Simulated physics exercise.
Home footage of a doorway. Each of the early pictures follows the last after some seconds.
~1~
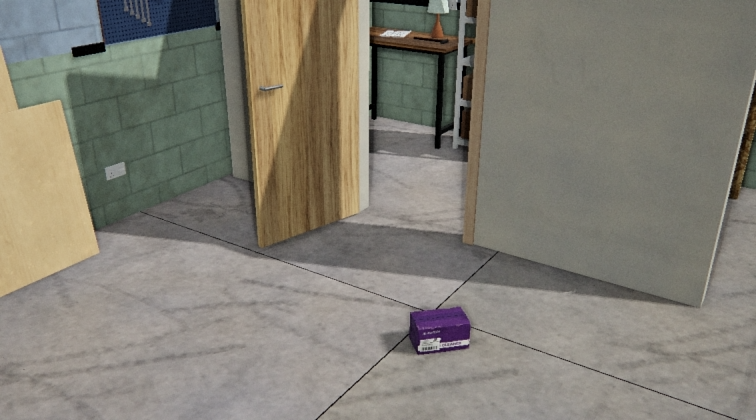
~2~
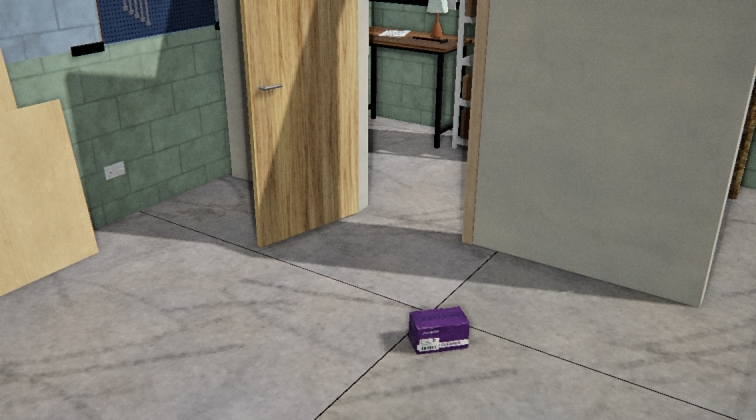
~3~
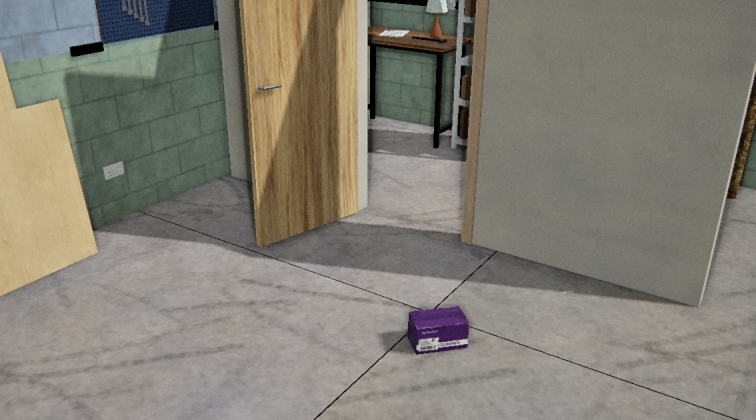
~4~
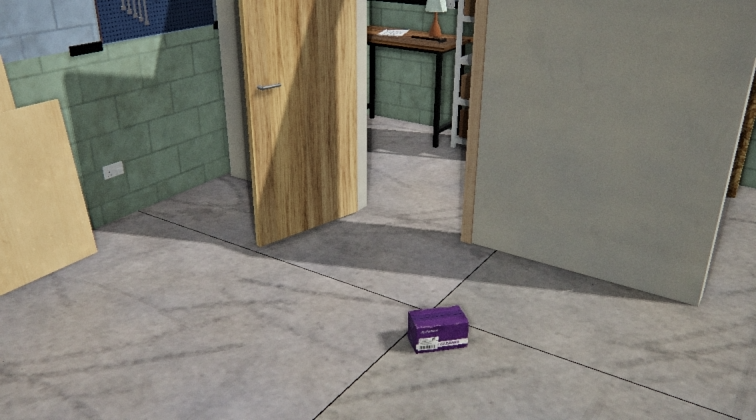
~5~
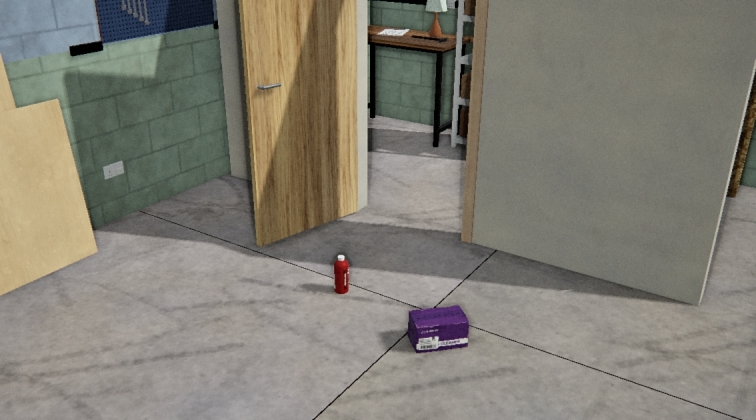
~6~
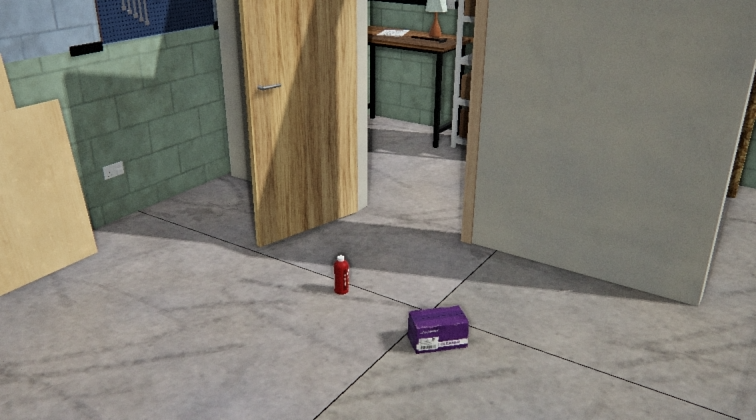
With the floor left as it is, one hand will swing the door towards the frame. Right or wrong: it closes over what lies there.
Right.
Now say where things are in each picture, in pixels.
The first frame shows door wide open and still; purple parcel (440, 330).
The second frame shows door wide open and still; purple parcel (439, 330).
The third frame shows door wide open and still; purple parcel (438, 330).
The fourth frame shows door wide open and still; purple parcel (438, 329).
The fifth frame shows door wide open and still; purple parcel (438, 329).
The sixth frame shows door wide open and still; red bottle (341, 274); purple parcel (438, 329).
Then, 0.60 s past the last view, open by 86°.
Then, 1.00 s past the last view, open by 60°.
Then, 1.30 s past the last view, open by 38°.
Then, 1.70 s past the last view, open by 7°.
Finally, open by 0°; both still in place. Final places as the last picture's camera would see them, red bottle near (341, 274).
